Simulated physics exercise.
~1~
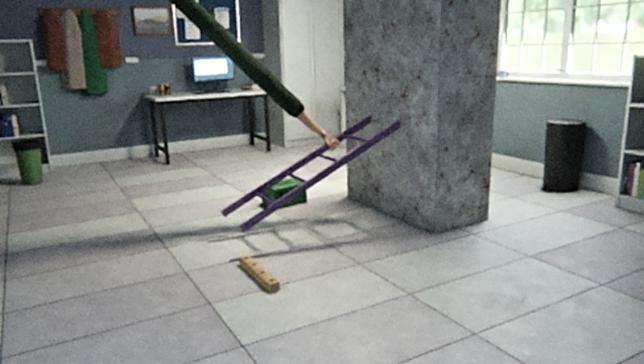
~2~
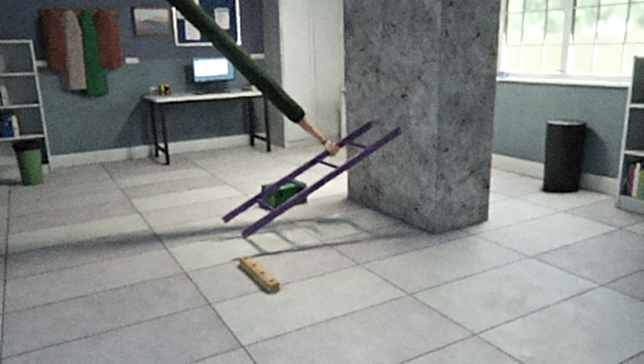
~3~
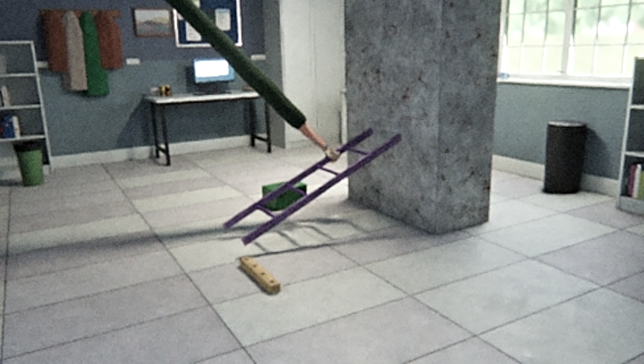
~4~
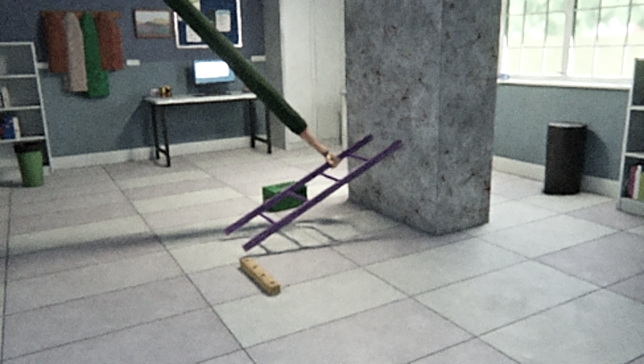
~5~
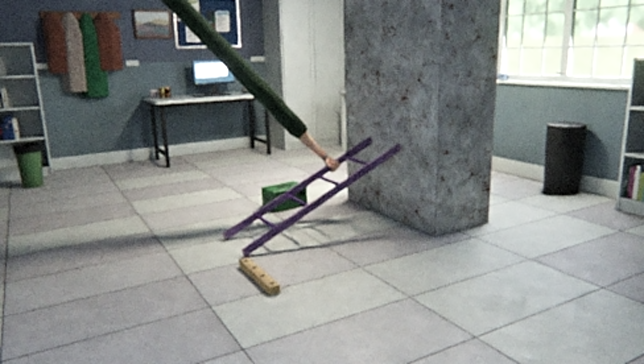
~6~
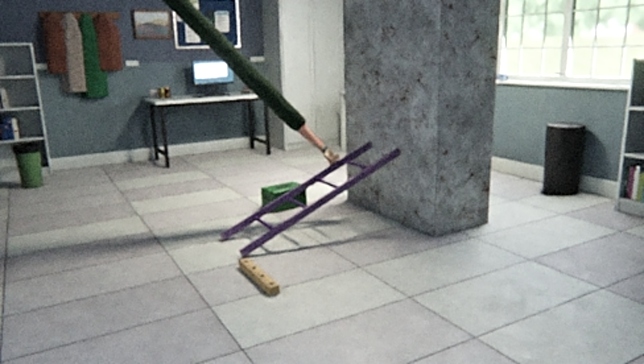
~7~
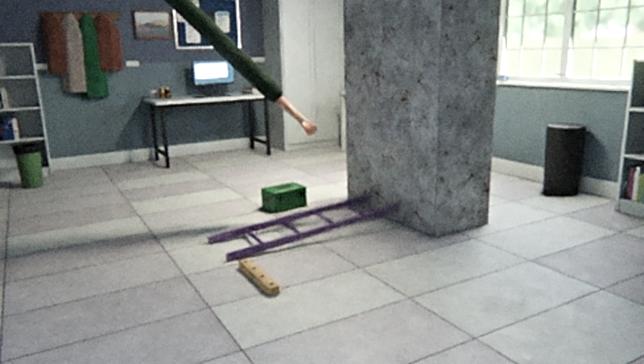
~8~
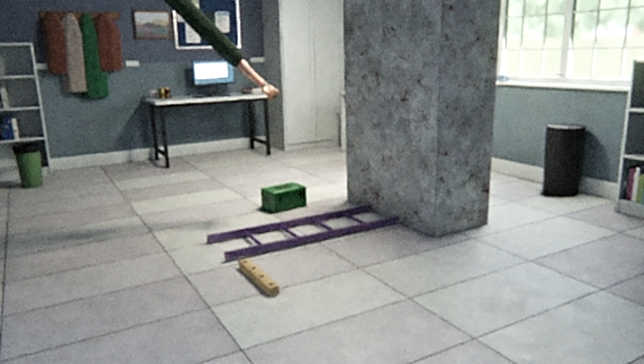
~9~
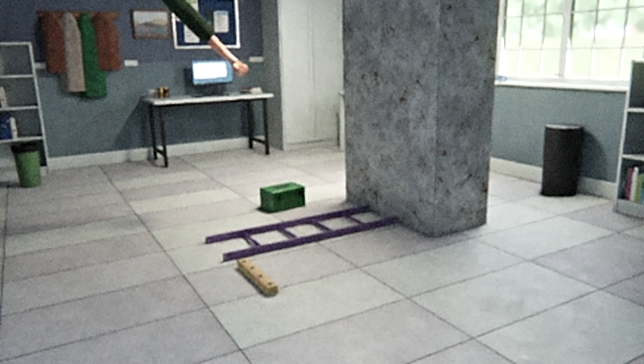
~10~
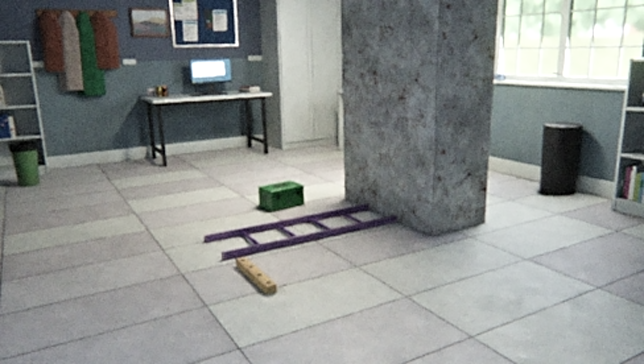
At the start, a hand on a long, green-sleeved arm holds a purple ladder-like rack at a slant beside a gray pillar, with a green box behind it and a strip of wood on the floor in front. The arm lowers the rack until it leans against the pillar, its lower end near the strip. The hand then lets go and draws back. The rack slips down the pillar and drops to the floor while the arm withdraws toward the top. It ends lying flat at the pillar's base, with the box and wooden strip unmoved.
